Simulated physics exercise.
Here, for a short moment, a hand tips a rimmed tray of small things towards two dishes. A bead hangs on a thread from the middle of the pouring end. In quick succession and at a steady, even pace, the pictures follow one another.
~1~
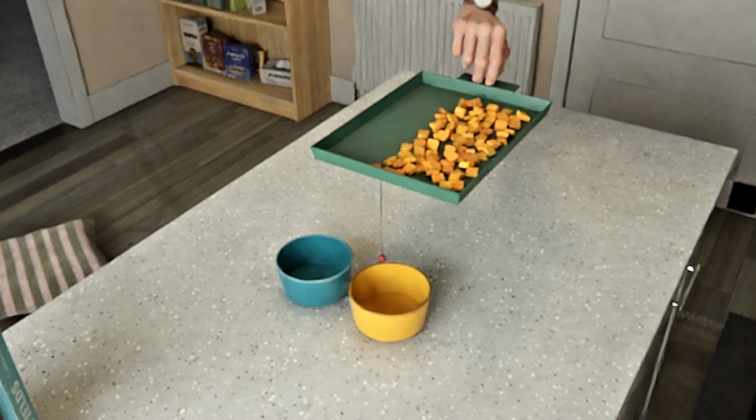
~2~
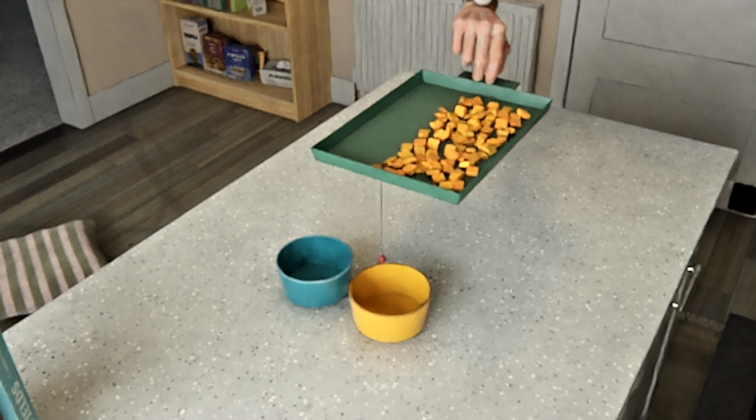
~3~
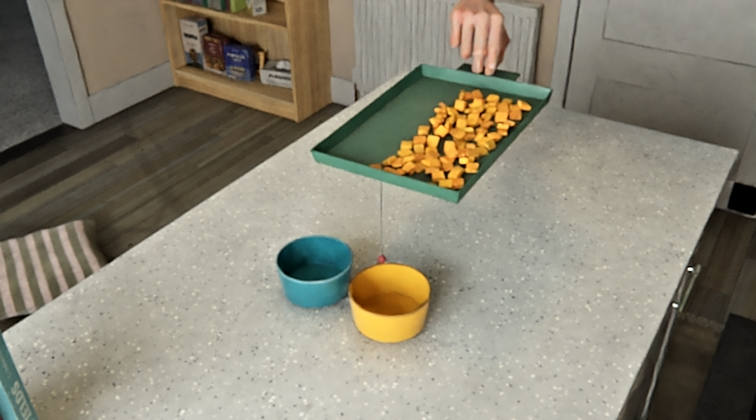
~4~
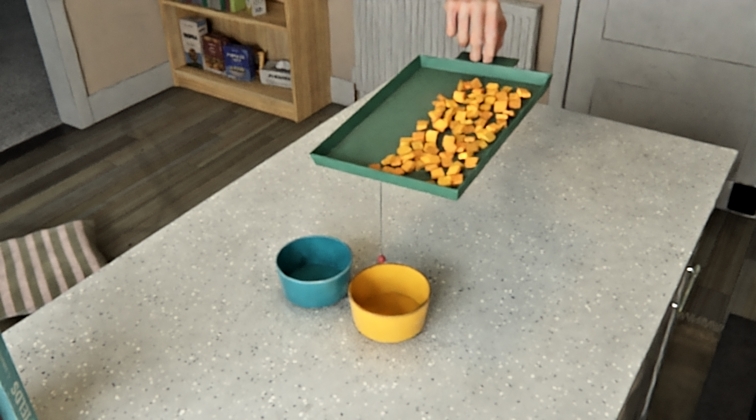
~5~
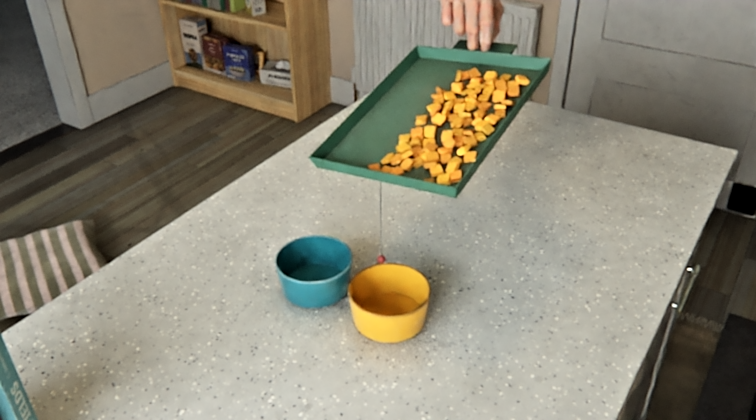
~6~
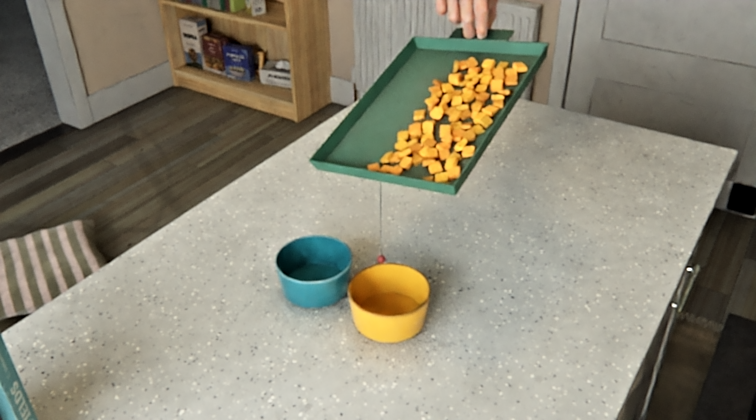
On a speckled kitchen counter, a hand held a green tray of small orange pieces near a teal dish and a yellow one, then slowly raised its far end, tilting the tray towards them.
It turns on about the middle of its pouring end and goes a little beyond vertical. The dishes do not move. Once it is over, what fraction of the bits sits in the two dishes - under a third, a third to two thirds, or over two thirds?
The dishes hold over two thirds of the bits.
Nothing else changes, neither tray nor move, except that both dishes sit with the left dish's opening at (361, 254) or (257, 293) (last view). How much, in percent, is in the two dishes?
40 % and 0 %.
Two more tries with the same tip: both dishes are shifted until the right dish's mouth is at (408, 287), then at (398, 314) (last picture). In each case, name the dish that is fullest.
In turn: The dish on the left-hand side, then the dish on the left-hand side.
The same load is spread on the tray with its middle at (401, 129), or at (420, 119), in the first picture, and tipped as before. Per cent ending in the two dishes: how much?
In order, roughly 90 % and 80 %.
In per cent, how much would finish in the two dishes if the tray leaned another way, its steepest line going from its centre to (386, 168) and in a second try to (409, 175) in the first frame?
In turn, 50 percent and then 60 percent.
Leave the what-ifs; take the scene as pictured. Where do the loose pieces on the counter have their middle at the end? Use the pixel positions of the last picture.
Look around (325, 267) in the last picture.
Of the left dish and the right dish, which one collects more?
Result - fuller dish: Left-side dish.
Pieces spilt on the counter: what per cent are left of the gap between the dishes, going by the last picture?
I'd put it at around 60 per cent.
Shortly afterwards, tray tipped steeply; all but a few on the tray; a little in the air.
Next, tray tipped past a quarter turn; a little on the tray; only a few in the right dish; near two thirds in the left dish; a little outside both; a little in the air.
Some moments later, tray tipped past a quarter turn; only a few in the right dish; the bulk in the left dish; a little outside both.
In the end, tray tipped past a quarter turn; only a few in the right dish; the bulk in the left dish; a little outside both.
